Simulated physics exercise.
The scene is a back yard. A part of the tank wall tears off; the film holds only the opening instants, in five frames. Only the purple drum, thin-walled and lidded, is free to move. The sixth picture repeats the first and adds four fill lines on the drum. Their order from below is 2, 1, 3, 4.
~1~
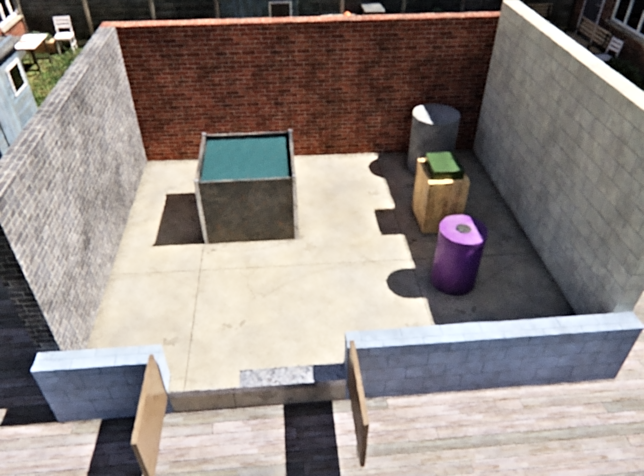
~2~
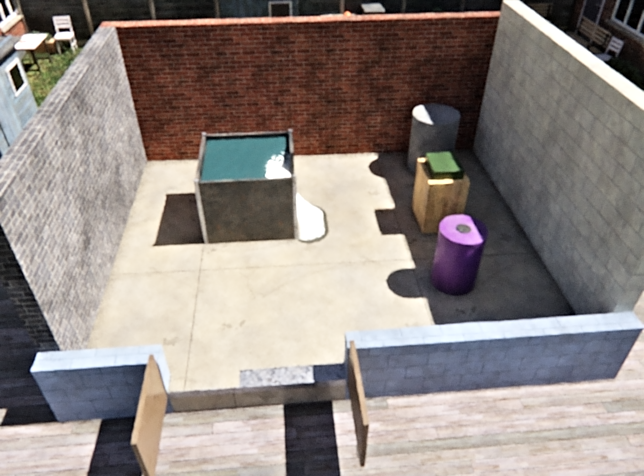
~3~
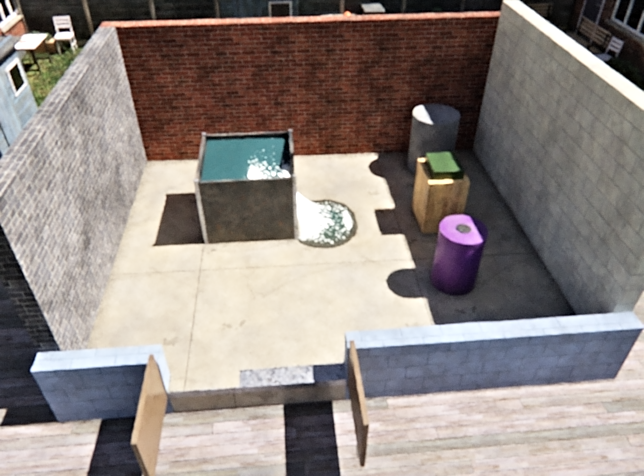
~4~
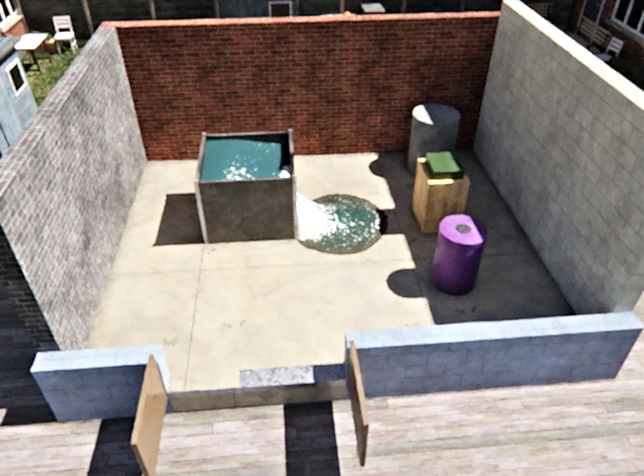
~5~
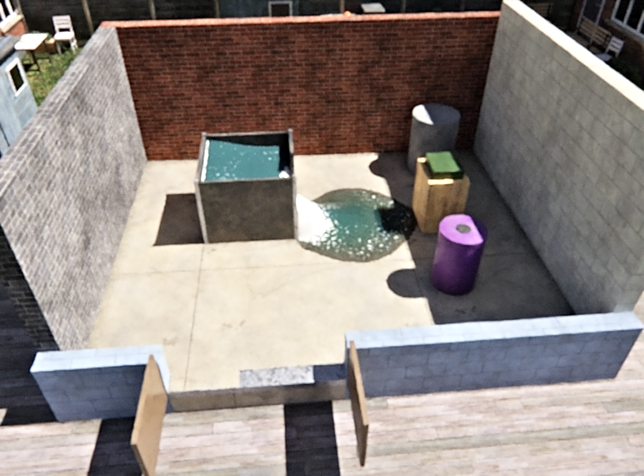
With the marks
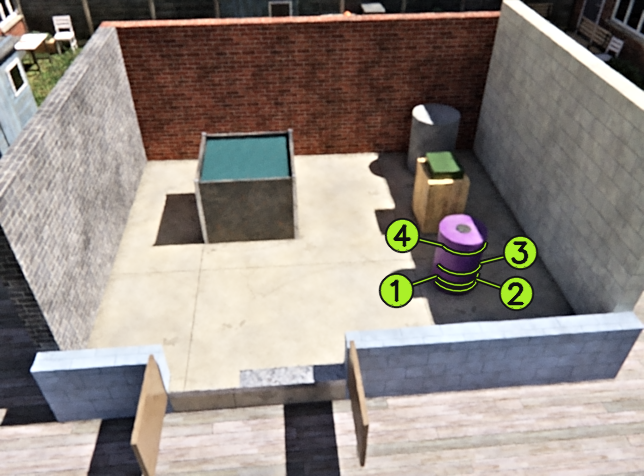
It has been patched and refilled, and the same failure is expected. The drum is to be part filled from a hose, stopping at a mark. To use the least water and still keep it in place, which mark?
3 will do.
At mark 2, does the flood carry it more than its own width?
Yes.
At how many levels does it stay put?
Two of them.
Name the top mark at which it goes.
1.
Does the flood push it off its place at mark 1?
Yes.
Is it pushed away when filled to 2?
Yes, that goes wrong.
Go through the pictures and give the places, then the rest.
Lid of the purple drum at (463, 229); tank full, its middle at (247, 160); open gate at (255, 341), in the first frame.
In the second frame, 1 % of the ground under water, its edge towards the drum at (319, 231).
In the third frame, 3 % of the ground under water, its edge towards the drum at (342, 240).
In the fourth frame, 6 % of the ground under water, its edge towards the drum at (375, 236).
Lid of the purple drum at (463, 229); 9 % of the ground under water, its edge towards the drum at (384, 252), in the fifth frame.
In lime, 1 at (461, 285); 2 at (460, 290); 3 at (464, 274); 4 at (468, 254); from the bottom up 2, 1, 3, 4.
With 1, it is pushed about its own width away.
With 2, it is pushed about twice its own width away.
With 3, it does not move.
With 4, it does not move.
